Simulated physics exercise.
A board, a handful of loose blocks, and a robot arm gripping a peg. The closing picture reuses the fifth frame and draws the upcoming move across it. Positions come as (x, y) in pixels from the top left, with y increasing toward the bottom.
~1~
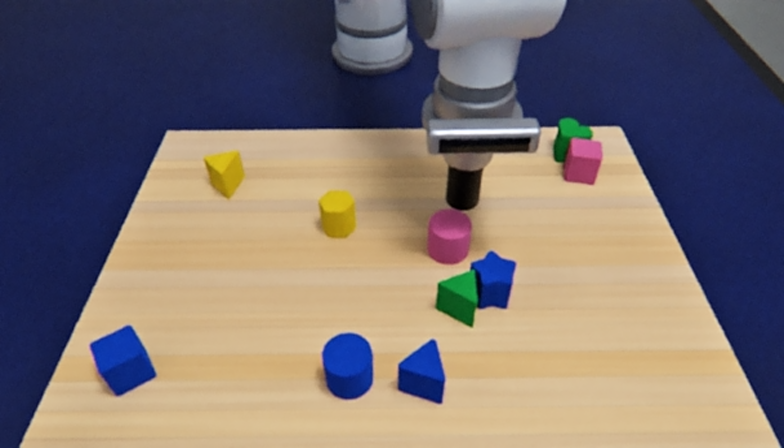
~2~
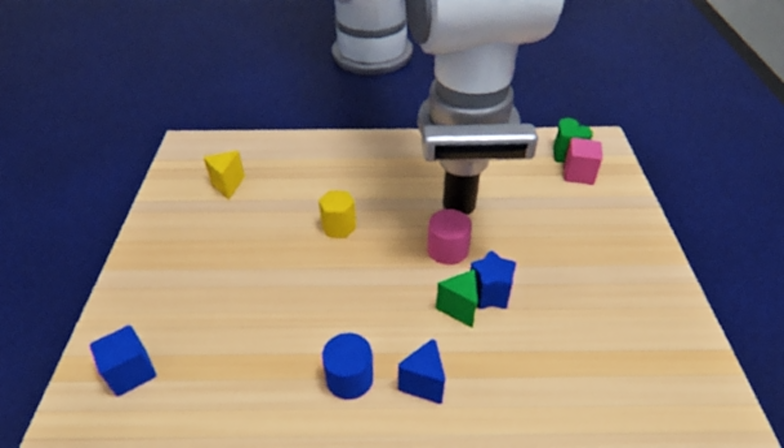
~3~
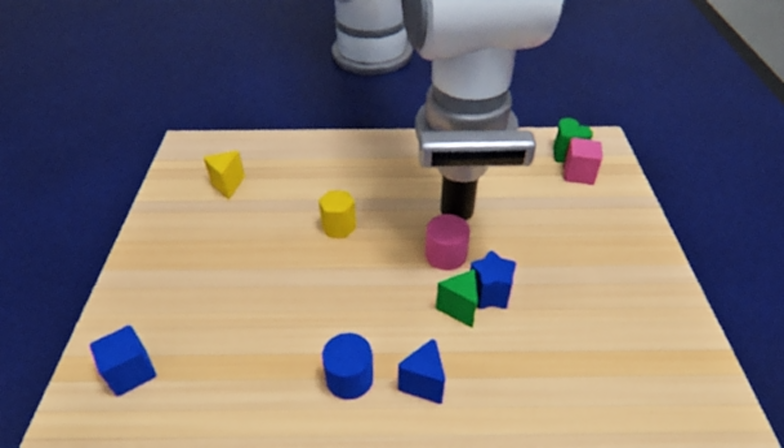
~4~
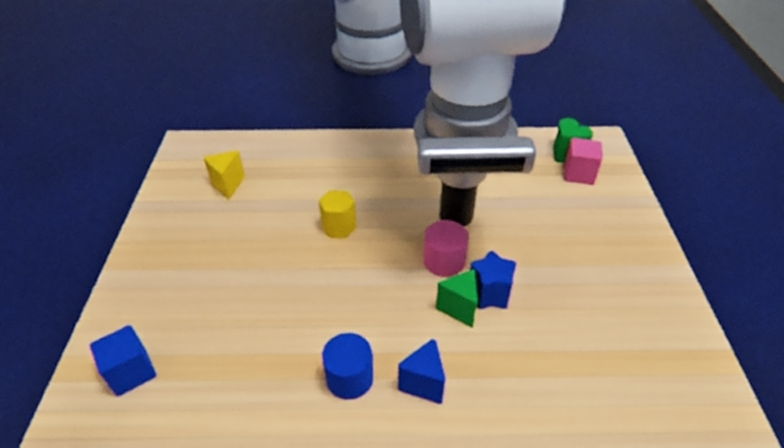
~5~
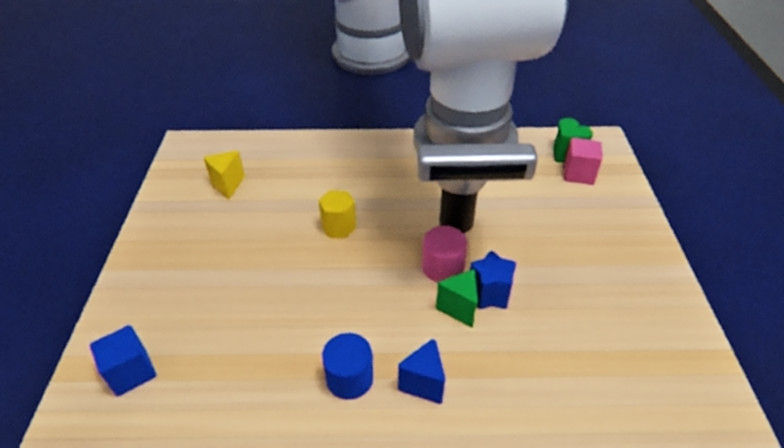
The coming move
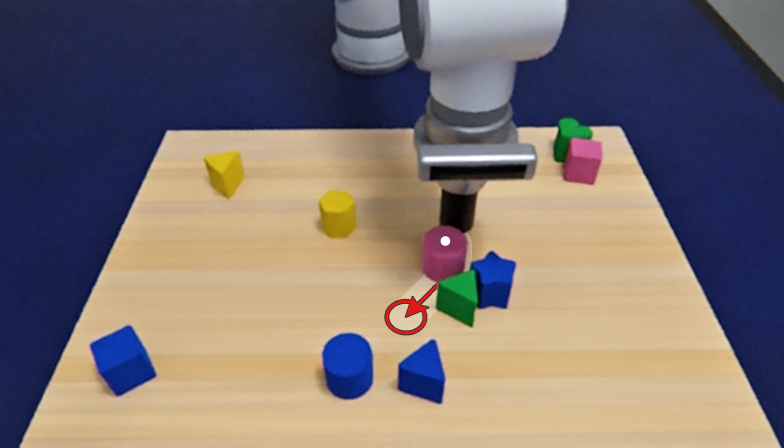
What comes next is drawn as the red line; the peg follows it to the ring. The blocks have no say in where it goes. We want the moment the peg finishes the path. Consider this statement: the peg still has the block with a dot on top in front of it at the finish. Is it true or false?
Verdict: True.
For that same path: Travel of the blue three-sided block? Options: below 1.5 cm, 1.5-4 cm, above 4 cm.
It falls in the under 1.5 cm band.
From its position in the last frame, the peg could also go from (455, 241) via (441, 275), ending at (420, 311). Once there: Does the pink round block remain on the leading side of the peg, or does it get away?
Still being pushed.
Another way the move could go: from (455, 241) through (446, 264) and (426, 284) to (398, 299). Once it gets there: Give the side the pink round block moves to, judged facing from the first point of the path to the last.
It's pushed left.
Drawn move, from (455, 241) by way of (451, 268) and (431, 292) to (406, 317); the dot is on the pink round block.
The first path, step by step. One third of the way, peg at (453, 250); pink round block at (434, 268); green three-sided block at (461, 290), turned 20° anticlockwise.
Two thirds of the way, peg at (431, 274); pink round block at (412, 296); green three-sided block at (461, 293), turned 30° anticlockwise.
At the end, peg at (406, 299); blue three-sided block still; pink round block at (391, 326); green three-sided block at (461, 293), turned 30° anticlockwise; blue star-shaped block still.
